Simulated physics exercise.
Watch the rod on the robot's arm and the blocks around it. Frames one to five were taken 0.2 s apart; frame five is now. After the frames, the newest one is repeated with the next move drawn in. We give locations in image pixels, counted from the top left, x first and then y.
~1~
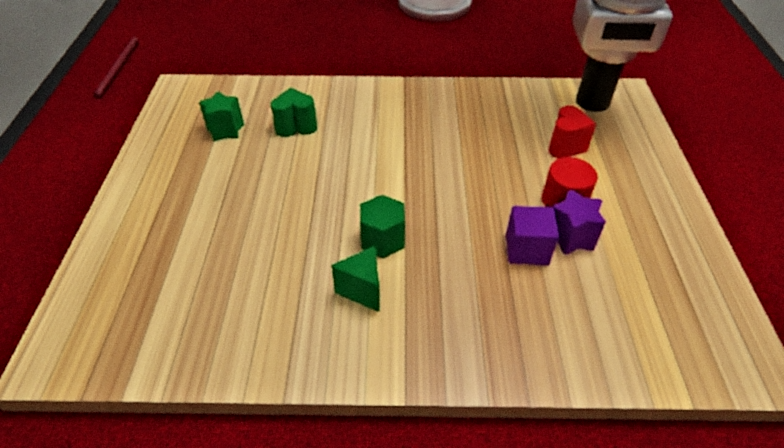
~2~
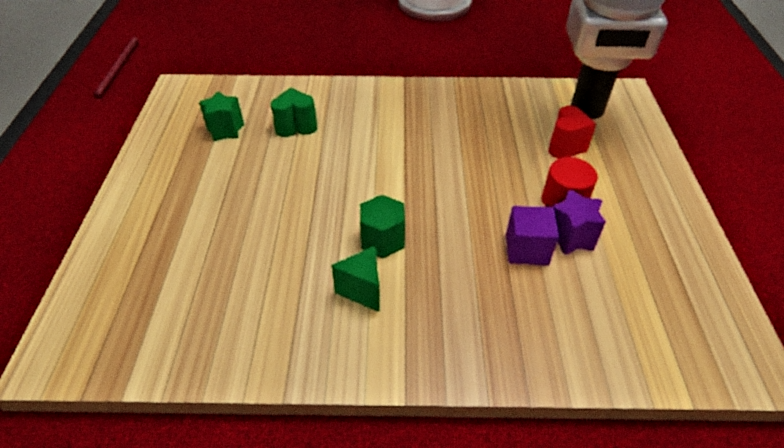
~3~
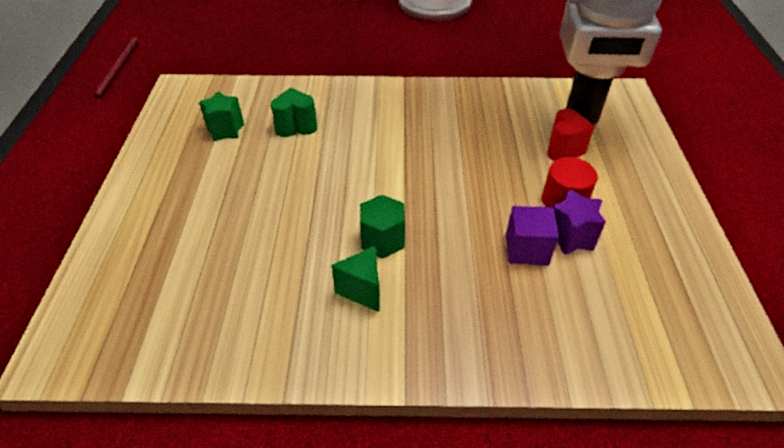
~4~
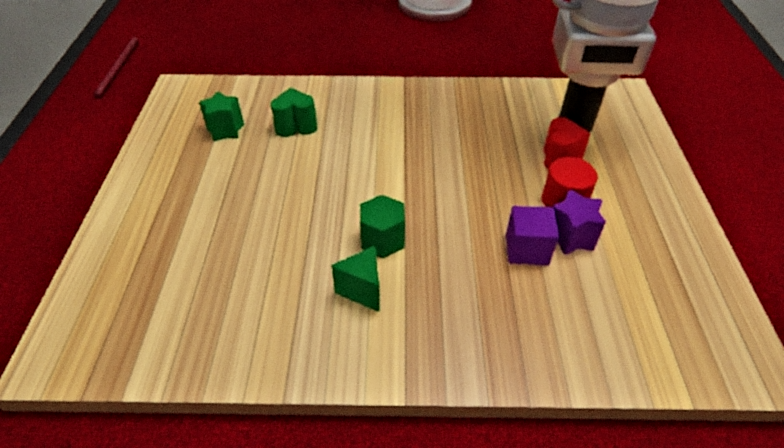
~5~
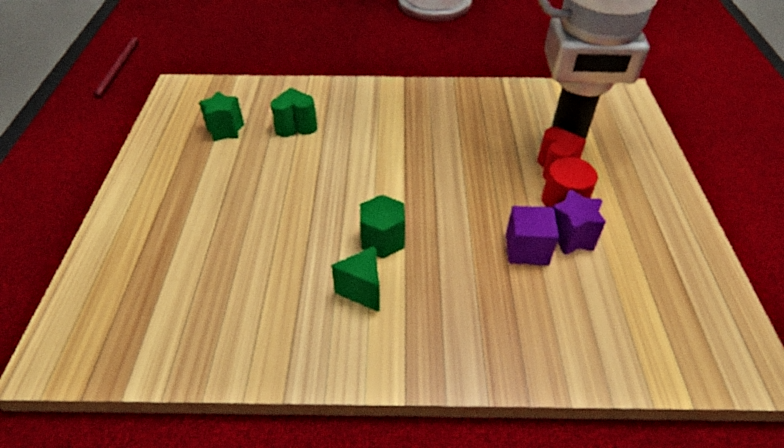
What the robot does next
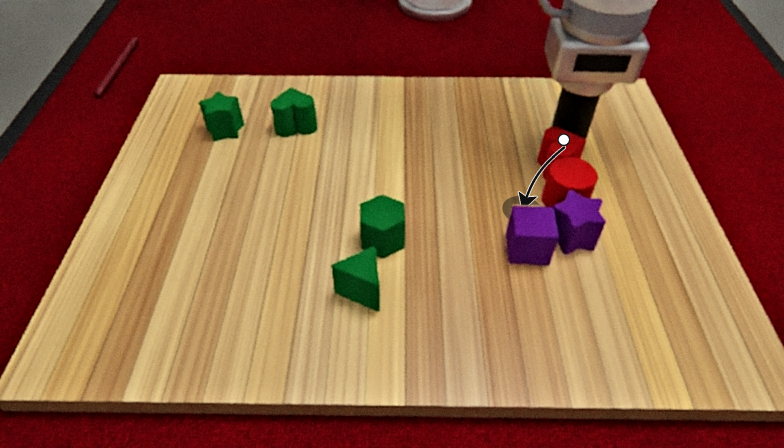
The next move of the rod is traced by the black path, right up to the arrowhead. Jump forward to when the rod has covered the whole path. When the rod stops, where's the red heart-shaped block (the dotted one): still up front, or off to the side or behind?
I'd say the red heart-shaped block is still out in front of the rod at the end.
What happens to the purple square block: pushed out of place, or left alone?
That block is shifted.
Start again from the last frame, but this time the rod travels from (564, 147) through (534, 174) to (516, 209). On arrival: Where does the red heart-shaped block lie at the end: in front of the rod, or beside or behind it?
My guess is it keeps its place ahead of the rod.
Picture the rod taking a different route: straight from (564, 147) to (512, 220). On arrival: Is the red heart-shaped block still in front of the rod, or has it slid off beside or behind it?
My answer is that the red heart-shaped block is still ahead.
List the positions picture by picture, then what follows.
Lower end of the rod at (593, 102), tops of blocks, purple square block at (535, 220), red heart-shaped block at (574, 118), red circular block at (574, 172), purple star-shaped block at (581, 208), in the first picture.
Rod at (587, 109), blocks as before, in the second picture.
Rod at (581, 117), red heart-shaped block at (572, 121), in the third picture.
Rod at (575, 125), red heart-shaped block at (568, 130), in the fourth picture.
Rod at (568, 134), purple square block at (535, 220), red heart-shaped block at (564, 140), red circular block at (574, 172), purple star-shaped block at (581, 208), in the fifth picture.
The drawn path runs from (564, 147) by way of (546, 165) and (532, 185) to (522, 210); the dot is on the red heart-shaped block.
What follows on the original path. One third of the way, rod at (550, 151); red heart-shaped block at (547, 159), turned 15° anticlockwise; red circular block at (575, 188); purple star-shaped block at (593, 226).
Two thirds of the way, rod at (535, 172); red heart-shaped block at (533, 181), turned 20° anticlockwise; red circular block at (576, 193); purple star-shaped block at (597, 230), turned 20° clockwise.
At the end, rod at (526, 196); purple square block at (535, 245); red heart-shaped block at (525, 209), turned 25° anticlockwise; red circular block at (576, 193); purple star-shaped block at (597, 230), turned 20° clockwise.
